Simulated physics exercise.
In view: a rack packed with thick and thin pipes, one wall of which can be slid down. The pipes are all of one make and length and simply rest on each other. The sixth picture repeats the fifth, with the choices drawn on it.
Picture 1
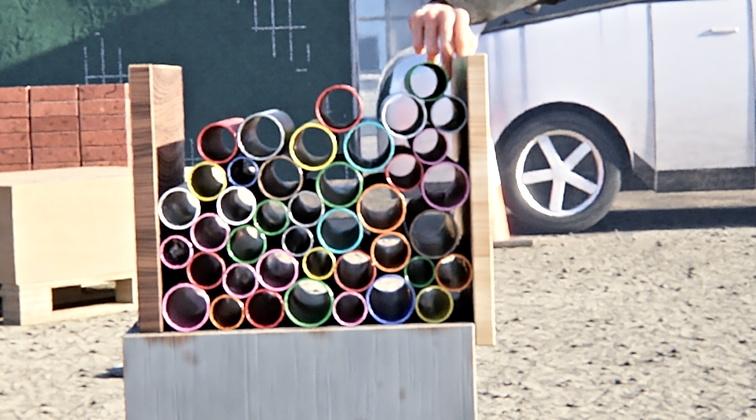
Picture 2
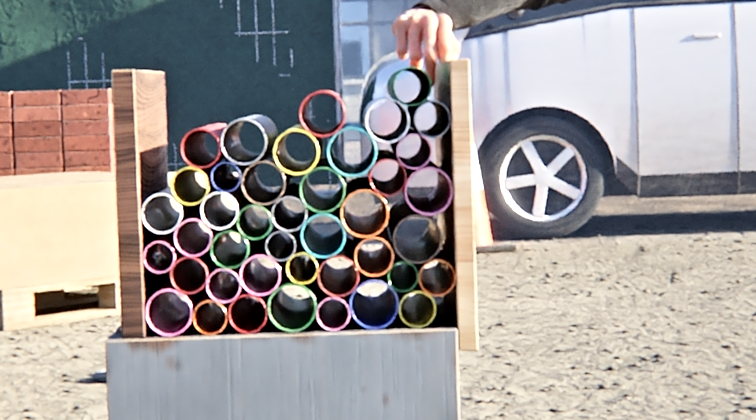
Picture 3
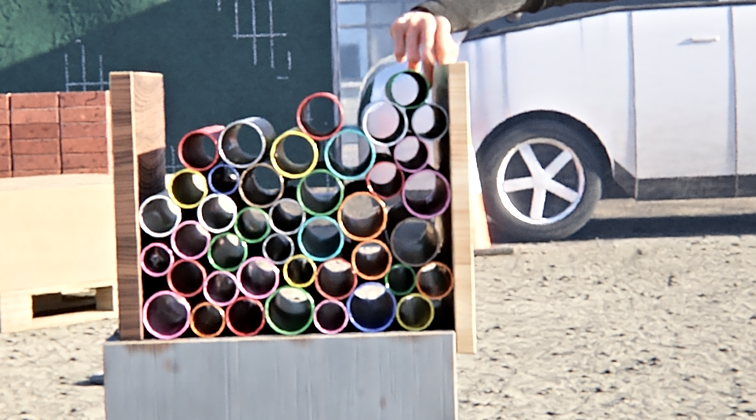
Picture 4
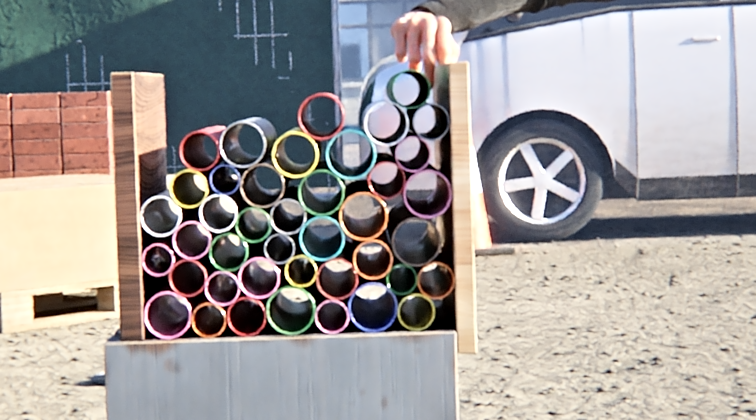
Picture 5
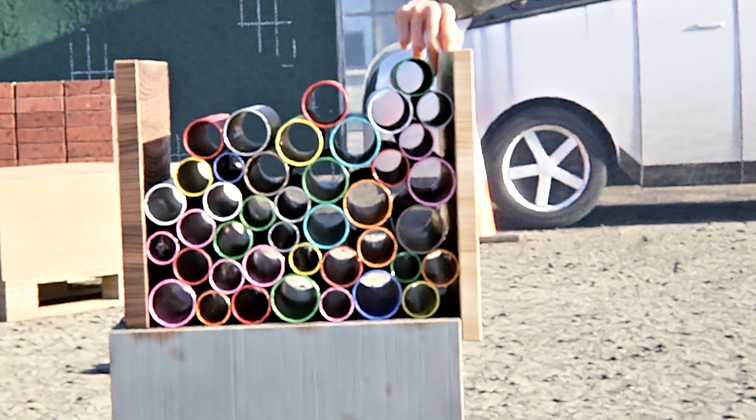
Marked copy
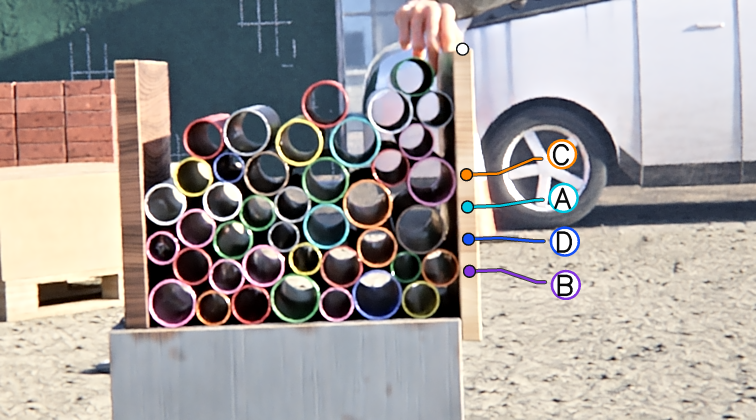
The whole view drifts slightly left and down, then lifts a little, while a hand stays at the top of the right side board of a rack packed with thick and thin colour-rimmed pipes. The board and the pipes show no clear movement within the rack, and the silver vehicle behind stays parked.
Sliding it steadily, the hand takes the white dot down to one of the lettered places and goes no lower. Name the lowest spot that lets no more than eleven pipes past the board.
At most to B.
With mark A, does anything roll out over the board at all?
At A: Yes.
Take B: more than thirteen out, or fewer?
Fewer than thirteen.
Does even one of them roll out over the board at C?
At C: Yes.
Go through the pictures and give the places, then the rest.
A blue pipe (391, 299); a red pipe (355, 271); a pink pipe (446, 186), in the first frame.
A pink pipe (429, 191); a green pipe (229, 249), in the second frame.
A green pipe (320, 193); a brown pipe (261, 186), in the third frame.
A yellow pipe (295, 155); a red pipe (199, 151), in the fourth frame.
Side board (457, 185); a pink pipe (173, 303); a blue pipe (377, 295), in the fifth frame.
On the marked copy, A at (468, 207); B at (470, 271); C at (467, 175); D at (469, 239); the white dot at (463, 49).
Taking B. A third of the way, top of the board (456, 144).
Two thirds of the way, top of the board (459, 250).
When it is over, top of the board (460, 271), about eight out over the board.
As for the rest, A about six out over the board; C two out over the board; D about eight out over the board.
